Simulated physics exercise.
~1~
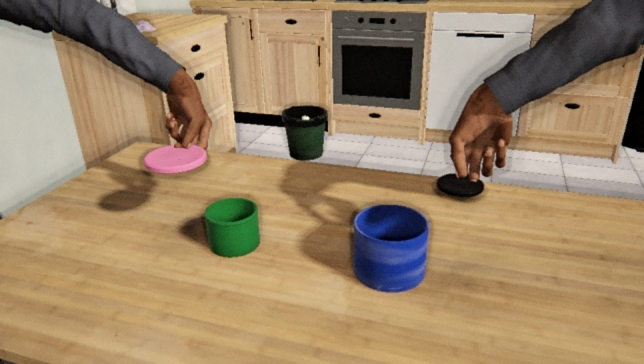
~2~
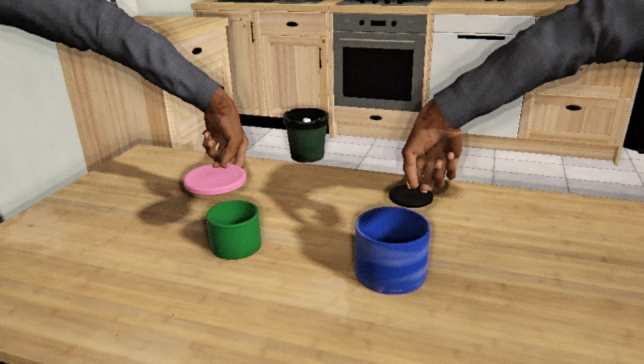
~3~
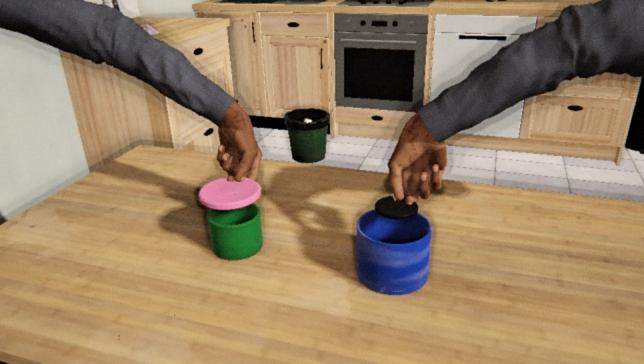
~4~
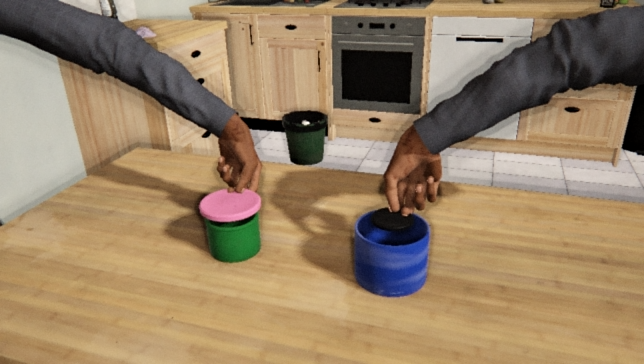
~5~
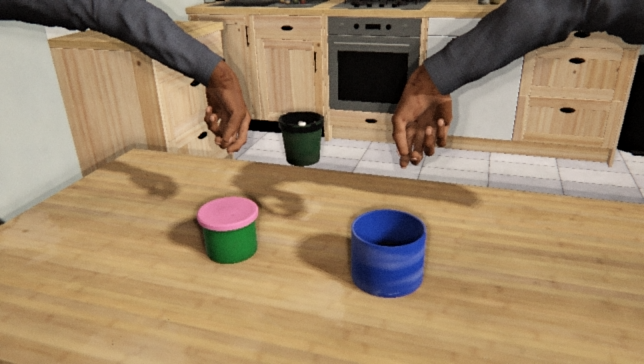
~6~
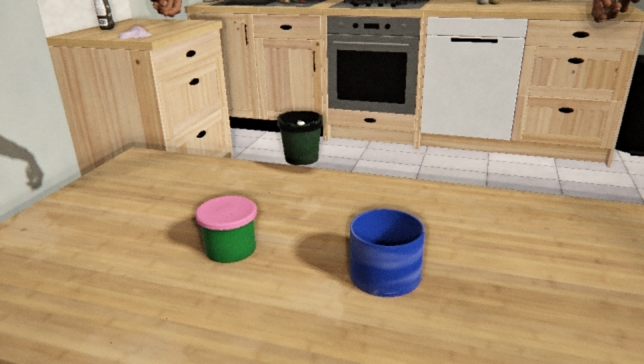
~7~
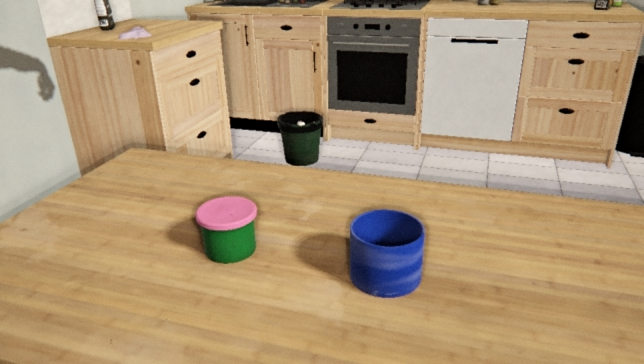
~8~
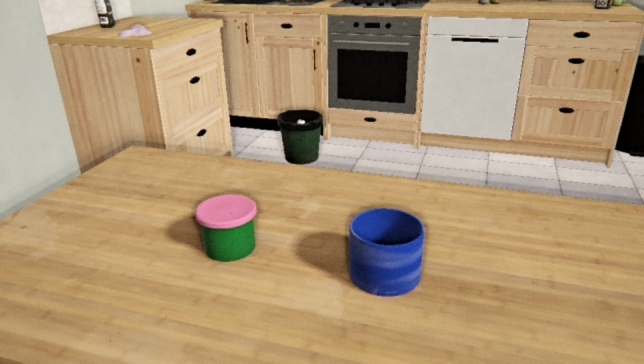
Two hands lowered a pink disc onto a small green cup and a black disc onto a larger blue one, then let go and drew away. The pink disc stayed on top like a lid, while the black one dropped inside the blue cup.
